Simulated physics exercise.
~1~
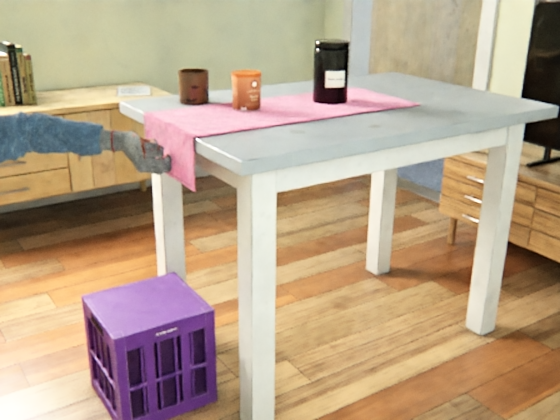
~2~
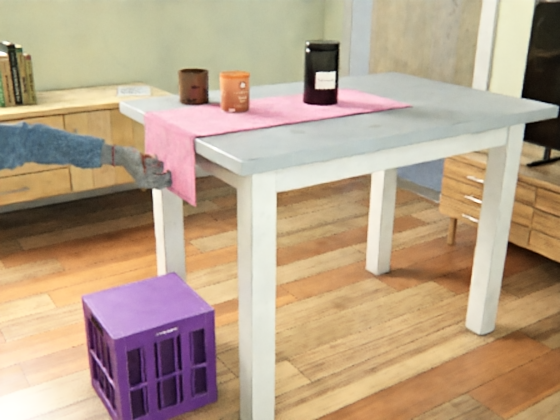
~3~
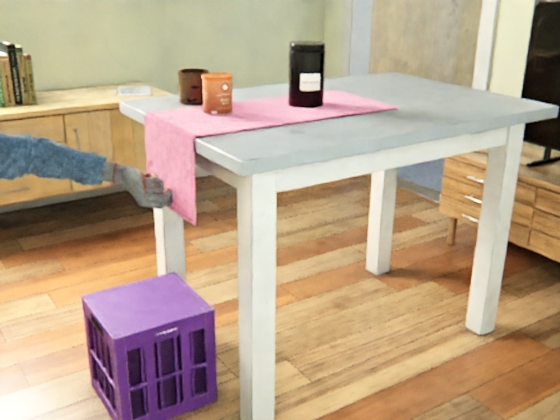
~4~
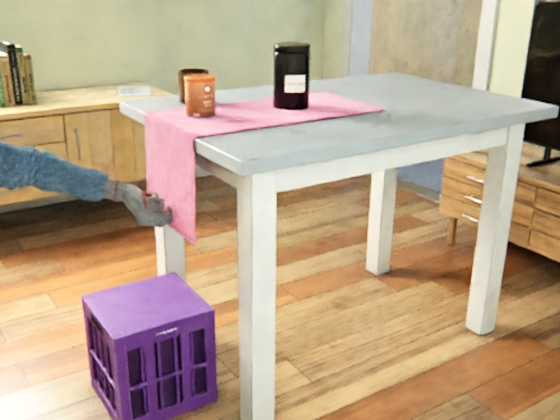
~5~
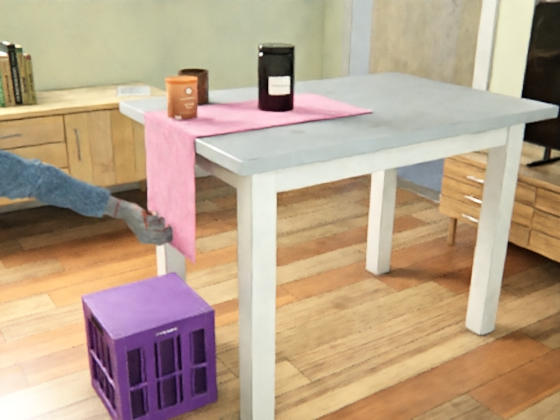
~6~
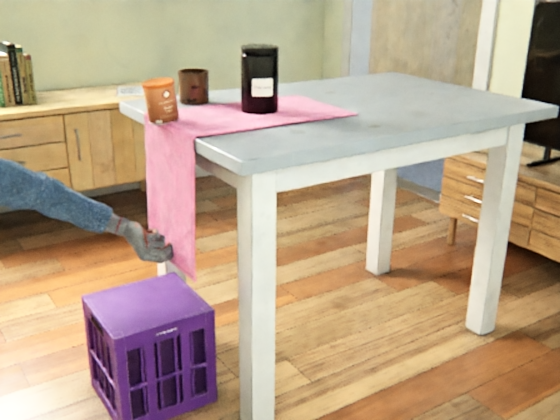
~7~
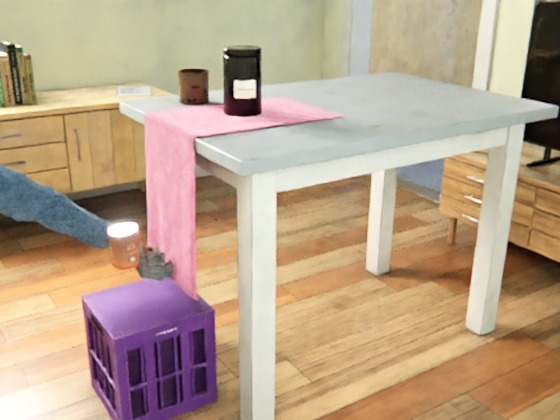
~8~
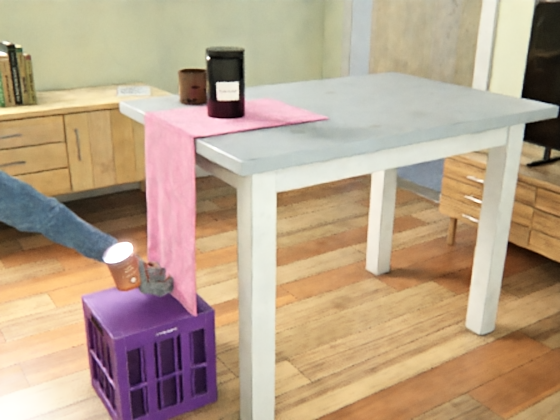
A pink cloth on a table is drawn down over the left edge by a hand, carrying an orange tin and a black canister leftward past a still brown mug; the tin tips off and drops upside down toward the purple crate, while mug and canister stay on the table.
